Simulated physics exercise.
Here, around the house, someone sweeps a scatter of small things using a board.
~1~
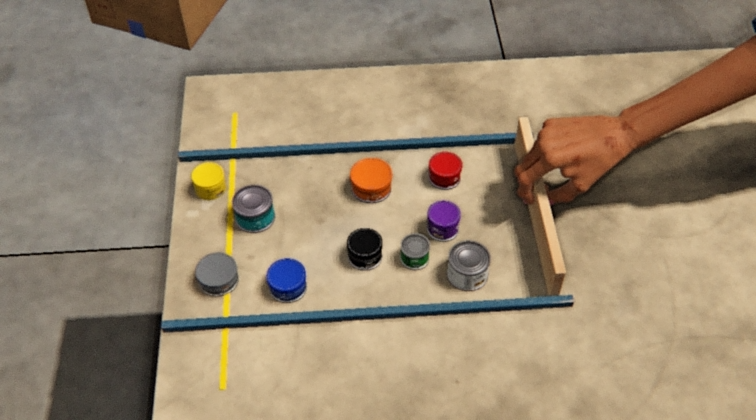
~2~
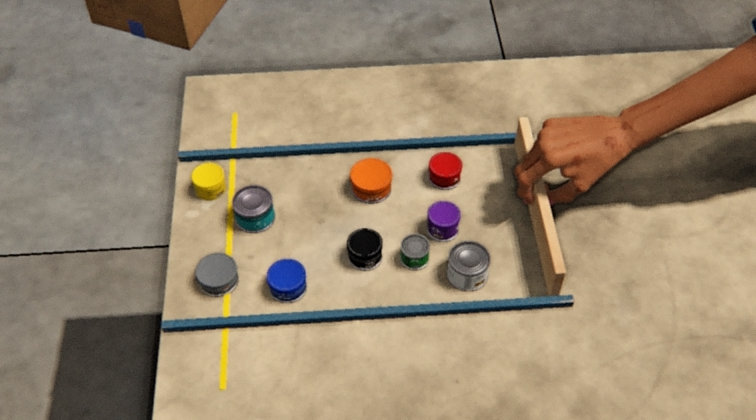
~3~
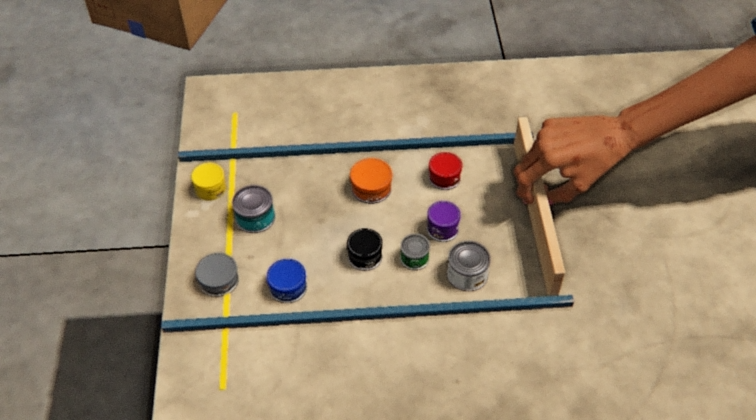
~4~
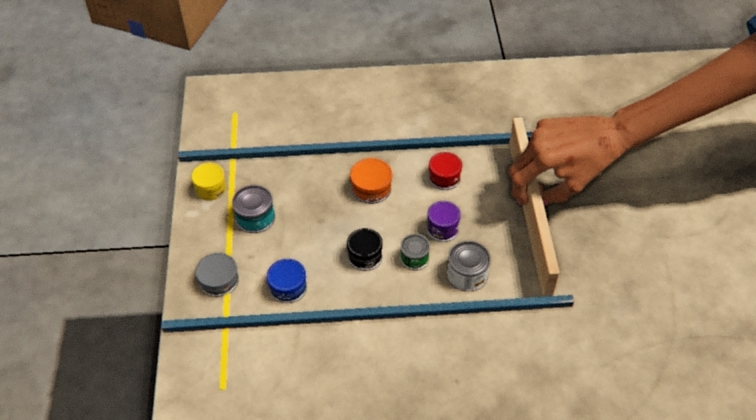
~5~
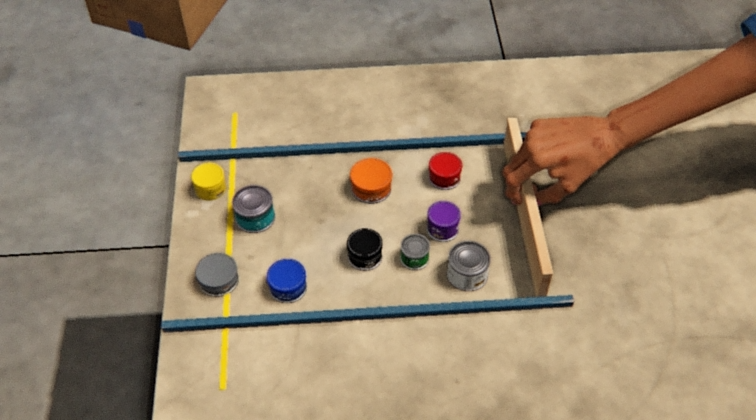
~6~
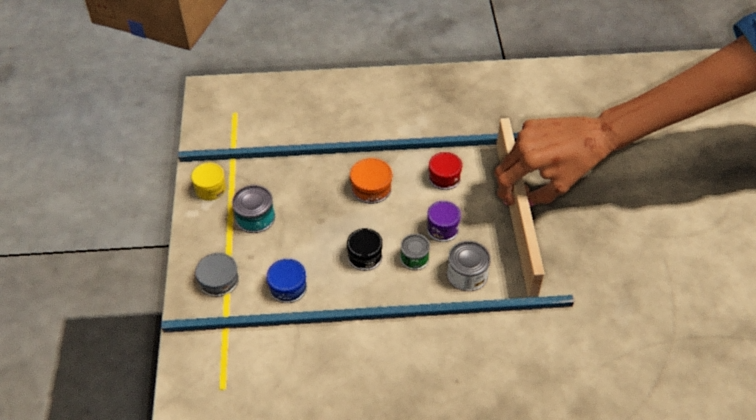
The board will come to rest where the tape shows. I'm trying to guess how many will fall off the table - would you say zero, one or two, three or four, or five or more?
I would say one or two.
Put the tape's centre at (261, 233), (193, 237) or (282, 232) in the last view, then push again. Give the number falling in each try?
Tallies in the order given: 0, 5, 0.
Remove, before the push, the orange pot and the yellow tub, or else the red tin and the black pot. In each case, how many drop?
Result: 1 in the first case, with 0 in the second.
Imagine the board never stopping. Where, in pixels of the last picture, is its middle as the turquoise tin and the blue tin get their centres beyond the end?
At (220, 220) for the turquoise tin; at (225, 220) for the blue tin.
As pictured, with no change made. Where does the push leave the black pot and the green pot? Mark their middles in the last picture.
Final centres, in order: Near (181, 265), near (213, 257).
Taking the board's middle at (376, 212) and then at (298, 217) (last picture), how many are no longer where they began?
At the first spot the count is 6, and at the second it is 9.
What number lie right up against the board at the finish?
So the total is 5.
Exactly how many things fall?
Exactly 1.
Soon after, none off yet; yellow tub at rest near (209, 182); grey tin at rest near (217, 275); turquoise tin at rest near (254, 209).
In the end, the number that fall off is one or two; gone, grey tin.
